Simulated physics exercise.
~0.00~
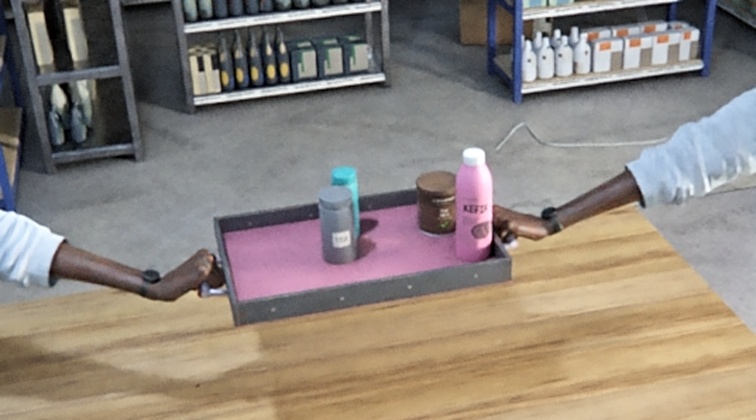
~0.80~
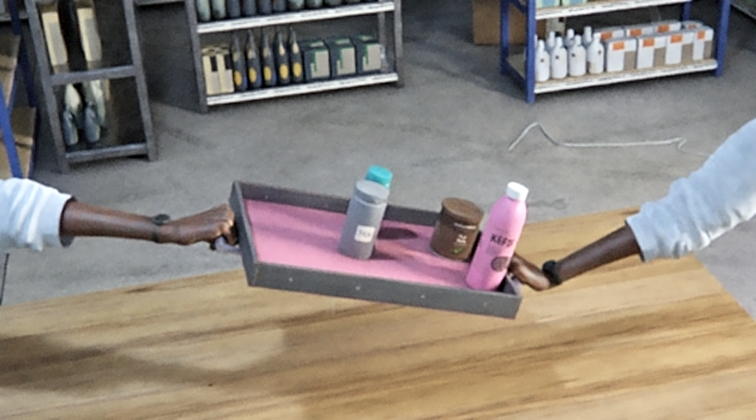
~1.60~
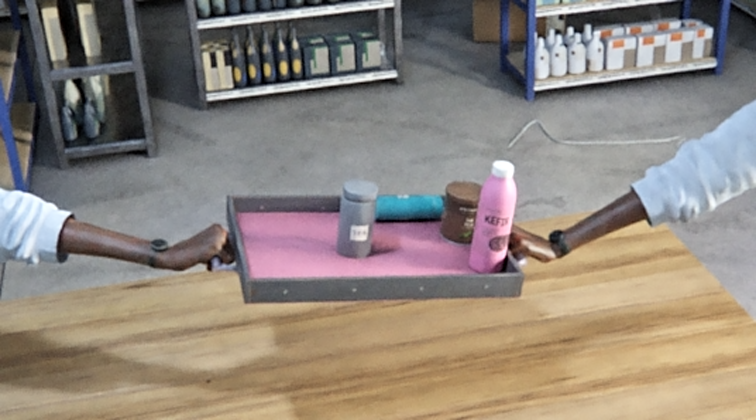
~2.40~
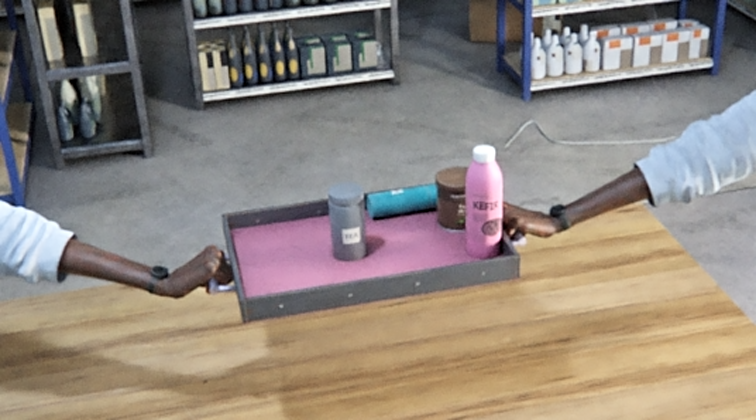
The clip shows two hands holding a tray with a pink bottle, brown tin, grey jar and turquoise shaker; they dip its right side, the shaker topples, and they level the tray, leaving the shaker lying down and the other items upright.
